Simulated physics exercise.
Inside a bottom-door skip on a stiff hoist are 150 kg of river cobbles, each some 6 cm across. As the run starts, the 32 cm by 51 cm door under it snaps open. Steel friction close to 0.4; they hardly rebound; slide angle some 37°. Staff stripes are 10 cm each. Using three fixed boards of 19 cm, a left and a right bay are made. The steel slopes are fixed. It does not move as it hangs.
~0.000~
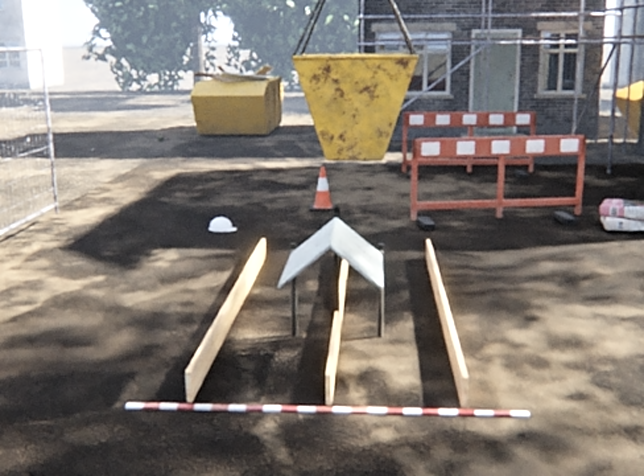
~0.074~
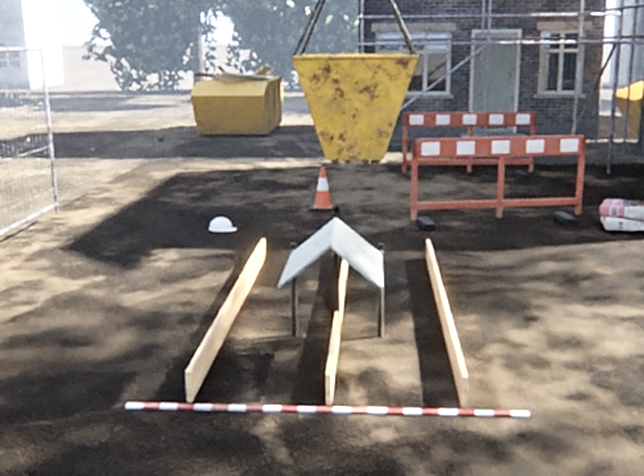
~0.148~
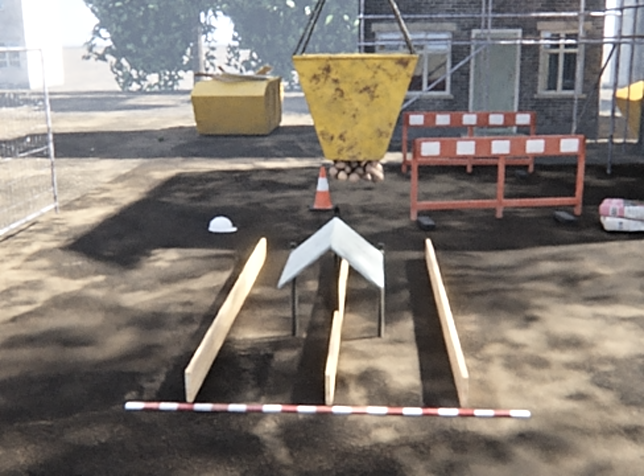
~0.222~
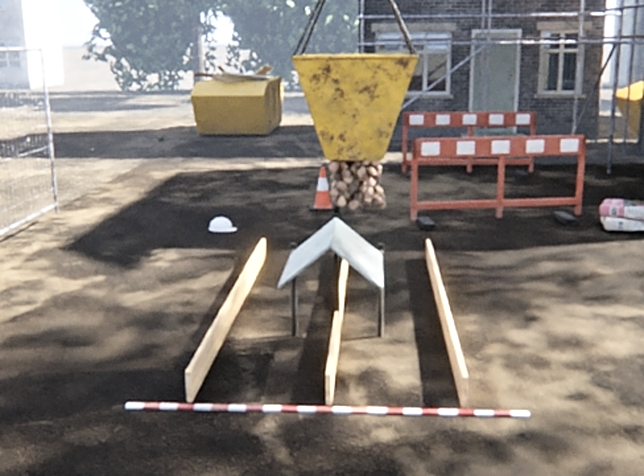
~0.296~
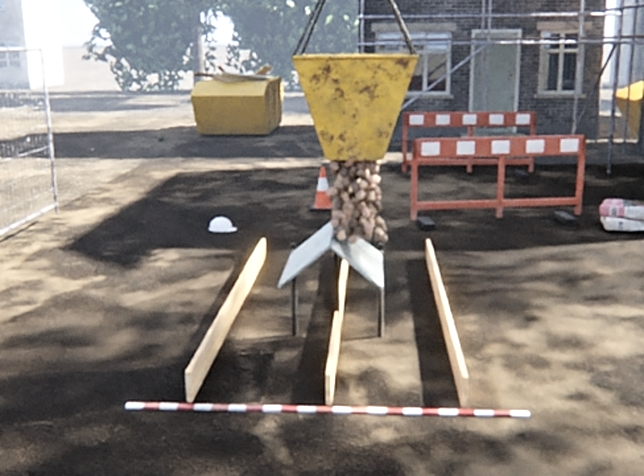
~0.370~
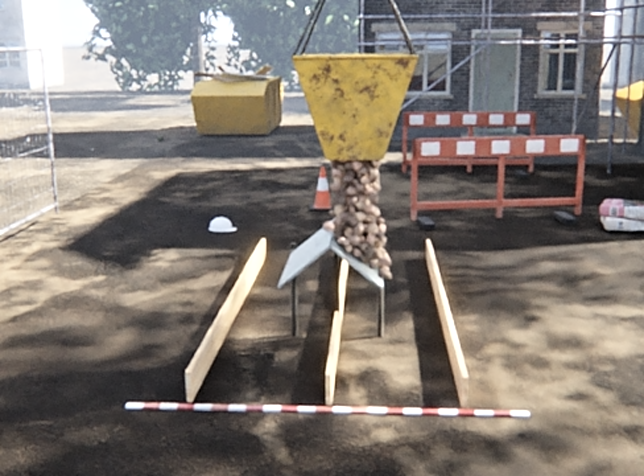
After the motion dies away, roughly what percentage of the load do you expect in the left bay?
I would expect roughly 2 per cent in the left bay.
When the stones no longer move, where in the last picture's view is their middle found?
Pixel position of the middle approx (432, 360).
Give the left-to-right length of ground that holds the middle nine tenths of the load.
About 120 cm.
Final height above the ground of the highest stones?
Roughly 24 centimetres.
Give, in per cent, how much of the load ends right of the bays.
Roughly 20 percent.
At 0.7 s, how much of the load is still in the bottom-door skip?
I'd put it near 0 per cent.
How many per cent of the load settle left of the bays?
I'd put it at roughly 0 per cent.
After 0.7 s, 0 % in the bottom-door skip, 33 % on the steel, 63 % falling or lying in the right bay, 3 % falling or lying right of the bays; the stones farthest right are at (496, 356).
After 1.1 s, 0 % in the bottom-door skip, 2 % on the steel, 2 % falling or lying in the left bay, 78 % falling or lying in the right bay, 18 % falling or lying right of the bays; the stones farthest right are at (585, 365).
After 1.7 s, 0 % in the bottom-door skip, 2 % falling or lying in the left bay, 78 % falling or lying in the right bay, 19 % falling or lying right of the bays.
After 2.6 s, 0 % in the bottom-door skip, 2 % falling or lying in the left bay, 78 % falling or lying in the right bay, 19 % falling or lying right of the bays.
After 4.5 s, 0 % in the bottom-door skip, 2 % in the left bay, 78 % in the right bay, 19 % right of the bays.
